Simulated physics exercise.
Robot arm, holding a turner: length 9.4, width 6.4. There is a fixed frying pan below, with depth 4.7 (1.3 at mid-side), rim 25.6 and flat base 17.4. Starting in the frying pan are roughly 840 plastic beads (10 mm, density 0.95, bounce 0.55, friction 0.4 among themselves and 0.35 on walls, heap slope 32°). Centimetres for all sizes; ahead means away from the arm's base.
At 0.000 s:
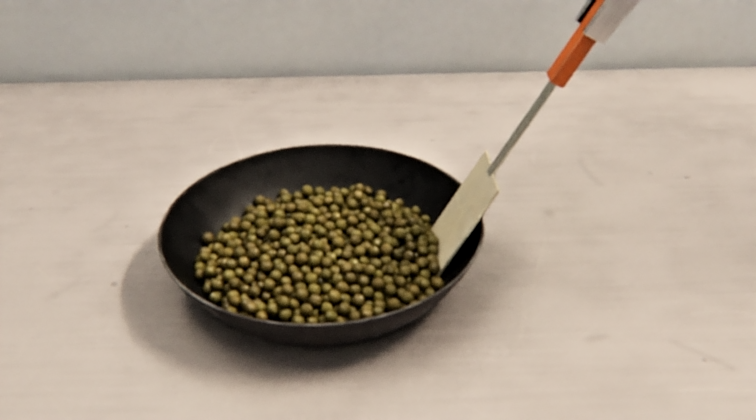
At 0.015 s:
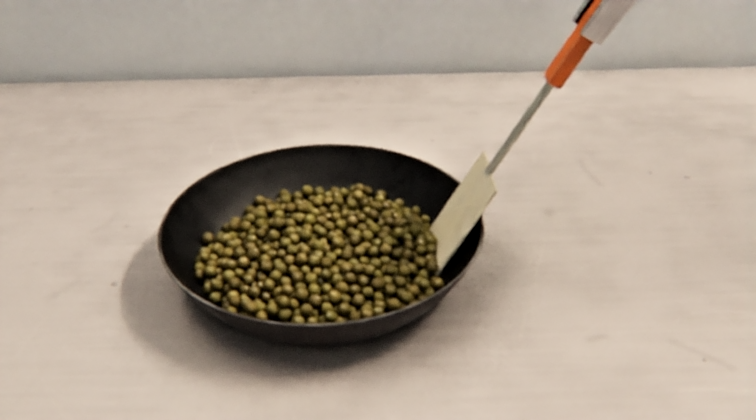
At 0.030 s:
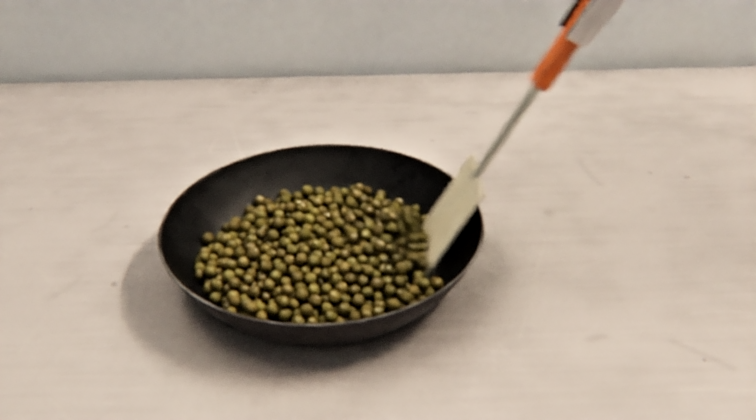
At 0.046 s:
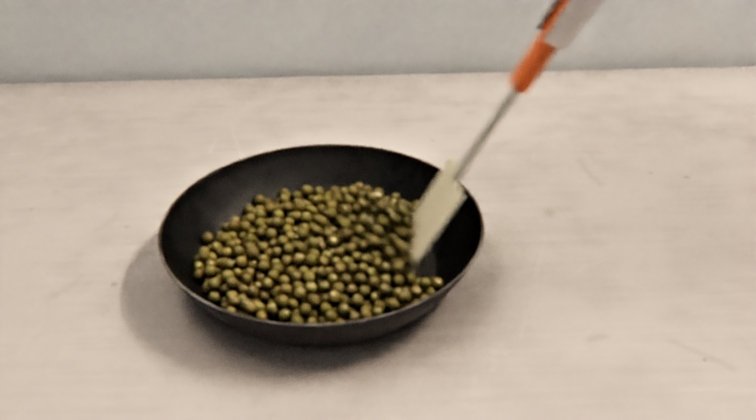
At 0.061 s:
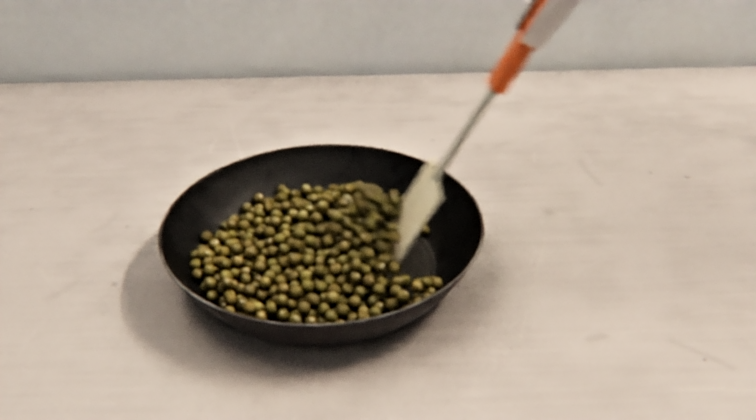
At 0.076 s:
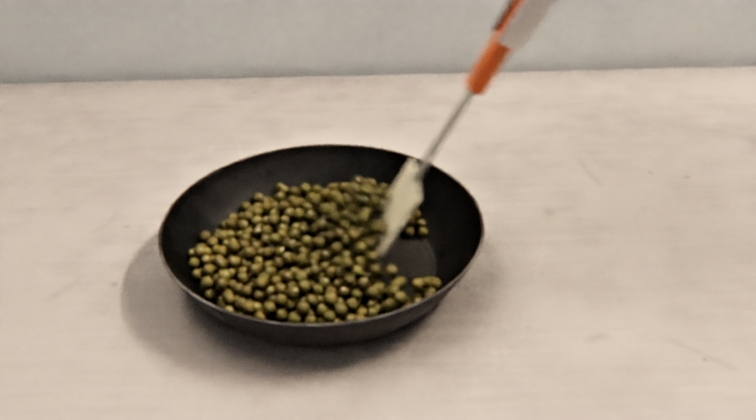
A turner with an orange and white handle rests at the right side of a dark frying pan of green beads, then sweeps leftward through them, pushing some aside and exposing a patch of the pan's base.
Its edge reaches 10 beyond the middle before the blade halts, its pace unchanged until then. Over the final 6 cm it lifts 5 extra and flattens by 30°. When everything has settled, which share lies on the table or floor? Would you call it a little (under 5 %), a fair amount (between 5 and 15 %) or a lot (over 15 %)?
A lot, over 15 %.
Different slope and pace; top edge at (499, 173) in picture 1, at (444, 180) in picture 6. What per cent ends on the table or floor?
Roughly 15 percent ends up there.
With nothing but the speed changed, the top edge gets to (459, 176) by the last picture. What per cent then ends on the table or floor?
That share would be some 10 percent.
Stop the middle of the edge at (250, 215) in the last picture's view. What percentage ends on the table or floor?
10 %, roughly.
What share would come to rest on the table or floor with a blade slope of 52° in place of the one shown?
Estimate for that slope: Some 20 per cent.
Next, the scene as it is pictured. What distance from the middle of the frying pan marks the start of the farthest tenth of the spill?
Radial distance: Approx. 80 cm.
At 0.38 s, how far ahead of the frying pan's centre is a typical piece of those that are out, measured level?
I'd say some 26 centimetres.
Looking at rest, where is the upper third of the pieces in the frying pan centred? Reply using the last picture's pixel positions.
Close to pixel (257, 249).
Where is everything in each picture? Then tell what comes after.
The first picture shows turner top edge at (493, 170), sloping 61°; upper third of the load around (328, 246), from x 200 to 435, top at y 190; 842 in the frying pan.
The second picture shows turner top edge at (490, 171), sloping 61°; upper third of the load around (328, 245), from x 200 to 435, top at y 190.
The third picture shows turner top edge at (477, 173), sloping 61°; upper third of the load around (329, 243), from x 200 to 435, top at y 190.
The fourth picture shows turner top edge at (457, 176), sloping 61°; upper third of the load around (334, 242), from x 200 to 435, top at y 185.
The fifth picture shows turner top edge at (437, 176), sloping 61°; upper third of the load around (335, 238), from x 195 to 435, top at y 185.
The sixth picture shows turner top edge at (416, 177), sloping 61°; upper third of the load around (333, 236), from x 195 to 435, top at y 180; 842 in the frying pan.
By 0.12 s, sloping 61°, highest piece 10 above the table; 841 in the frying pan, 1 on the blade or in flight.
By 0.16 s, sloping 52°, highest piece 11 above the table; 841 in the frying pan, 1 on the blade or in flight.
By 0.38 s, sloping 31°, highest piece 15 above the table; 676 in the frying pan, 73 on the table or floor, 93 on the blade or in flight.
By 1.43 s, sloping 31°, highest piece 4 above the table; 676 in the frying pan, 166 on the table or floor.
Final count, 676 in the frying pan, 166 on the table or floor. That is 20 % on the table or floor.
